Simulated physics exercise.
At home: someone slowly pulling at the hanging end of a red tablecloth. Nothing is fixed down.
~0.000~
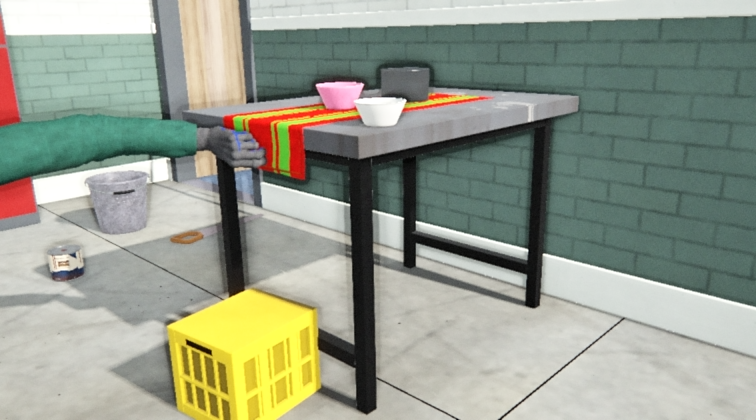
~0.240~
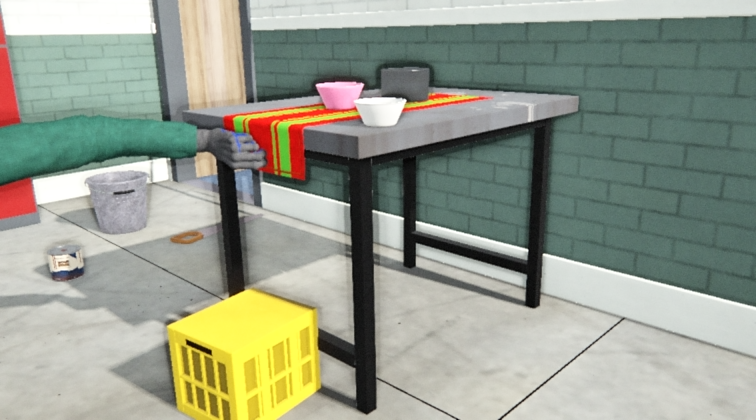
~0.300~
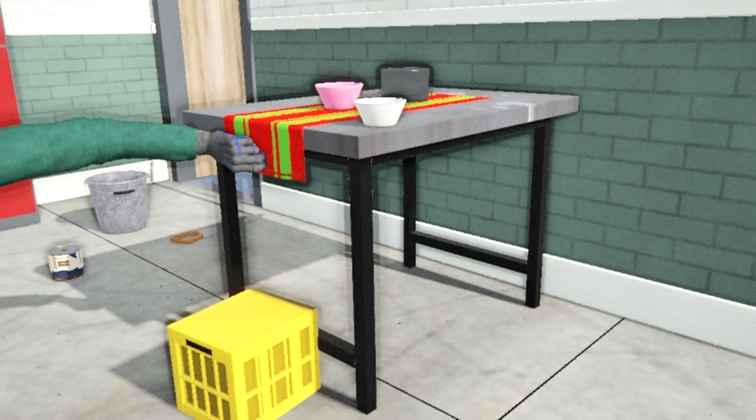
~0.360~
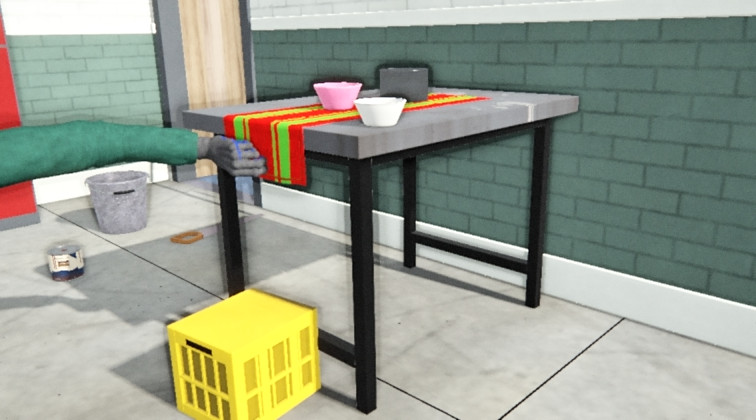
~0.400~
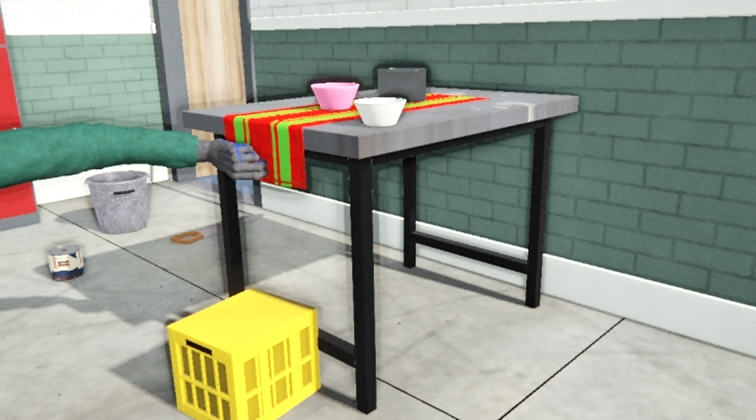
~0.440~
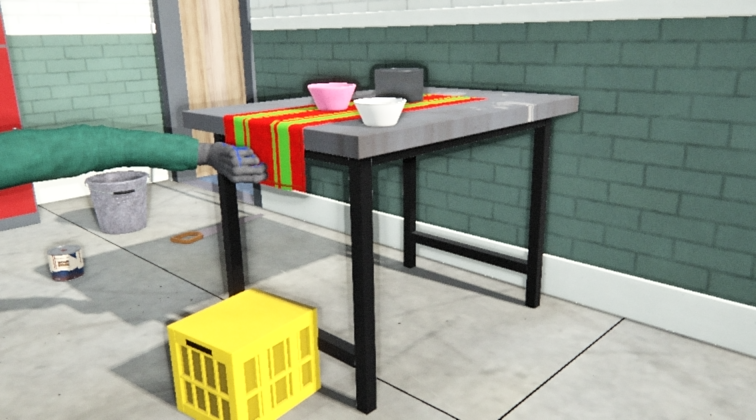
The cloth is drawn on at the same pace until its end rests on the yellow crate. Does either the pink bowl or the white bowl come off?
Outcome: The pink bowl is carried off the end and the white bowl stays on the table.
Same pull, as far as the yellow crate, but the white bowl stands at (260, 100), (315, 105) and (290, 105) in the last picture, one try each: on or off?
First place: Remains up there; second place: Drops; third place: Goes over the edge.
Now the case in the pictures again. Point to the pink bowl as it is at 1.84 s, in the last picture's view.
Around (240, 125).
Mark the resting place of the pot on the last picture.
It ends at (314, 95).
After 1.08 s, hem going down; pink bowl carried along near (295, 102); white bowl in place.
After 1.84 s, hem going down; pink bowl tipping at the edge near (240, 126); white bowl in place.
In the end, hem on the crate; pink bowl down below near (225, 282); white bowl in place. The pink bowl falls off and the white bowl remains up there.
